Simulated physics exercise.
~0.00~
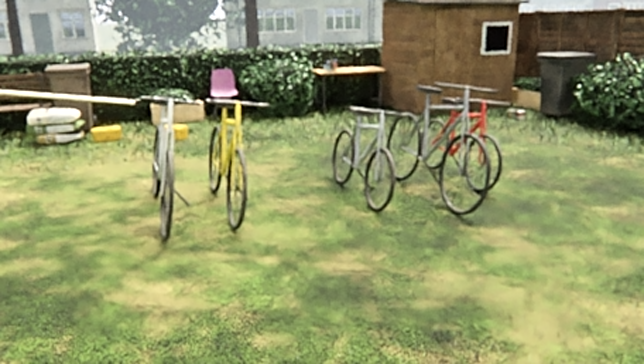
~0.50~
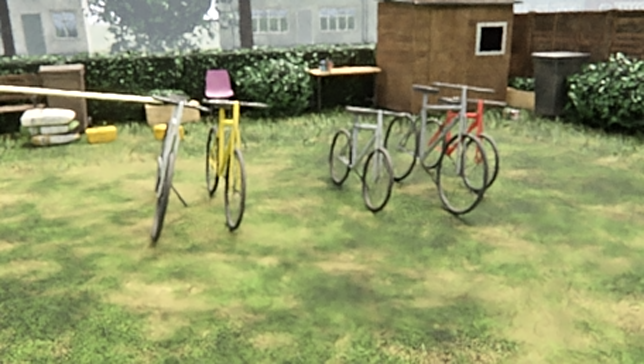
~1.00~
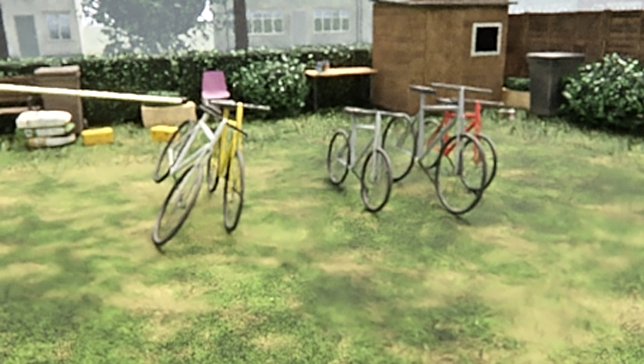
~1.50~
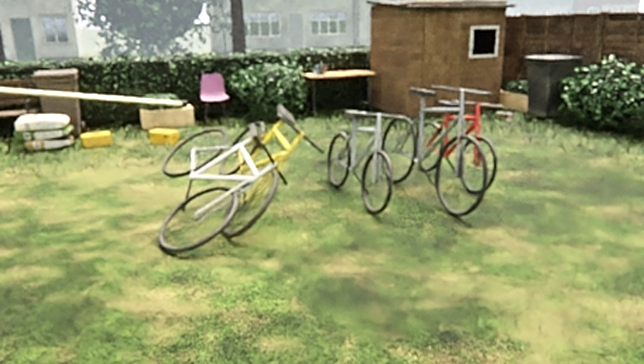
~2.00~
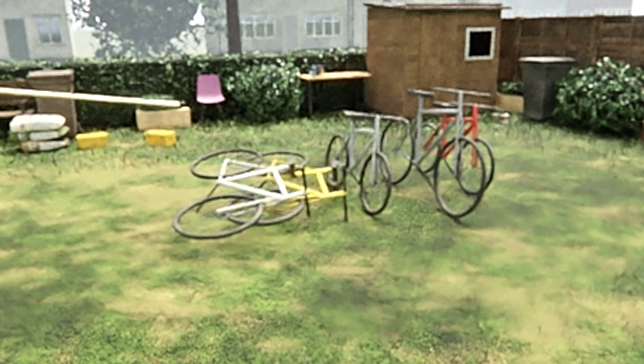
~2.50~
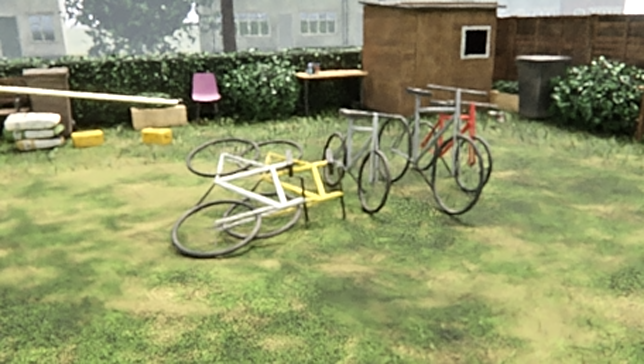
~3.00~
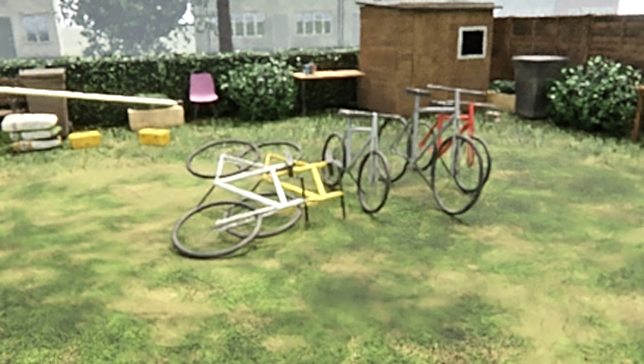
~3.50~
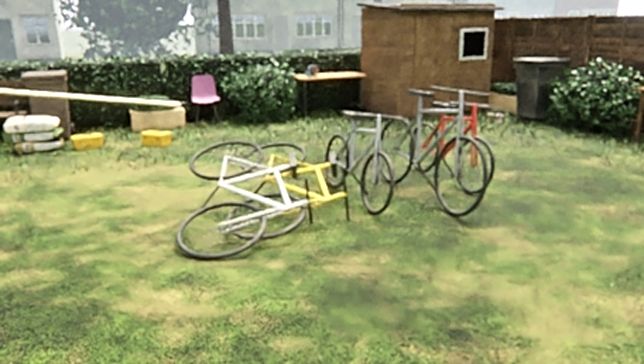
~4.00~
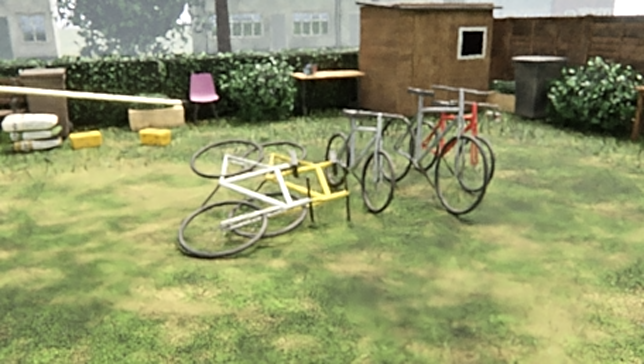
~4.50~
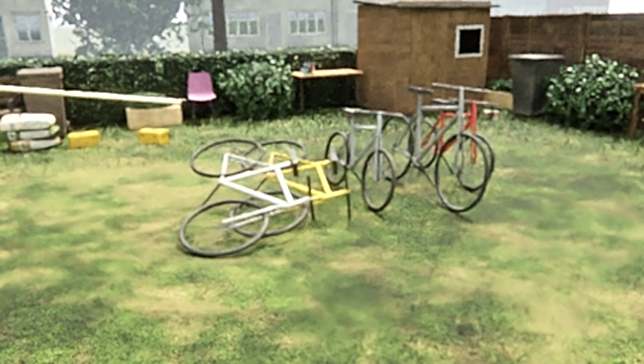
A row of five bikes stood on a lawn near a shed until a long pole nudged the leftmost one, which toppled right into the yellow bike, and both ended up flat on the grass while the other three, including the red one, stayed upright.
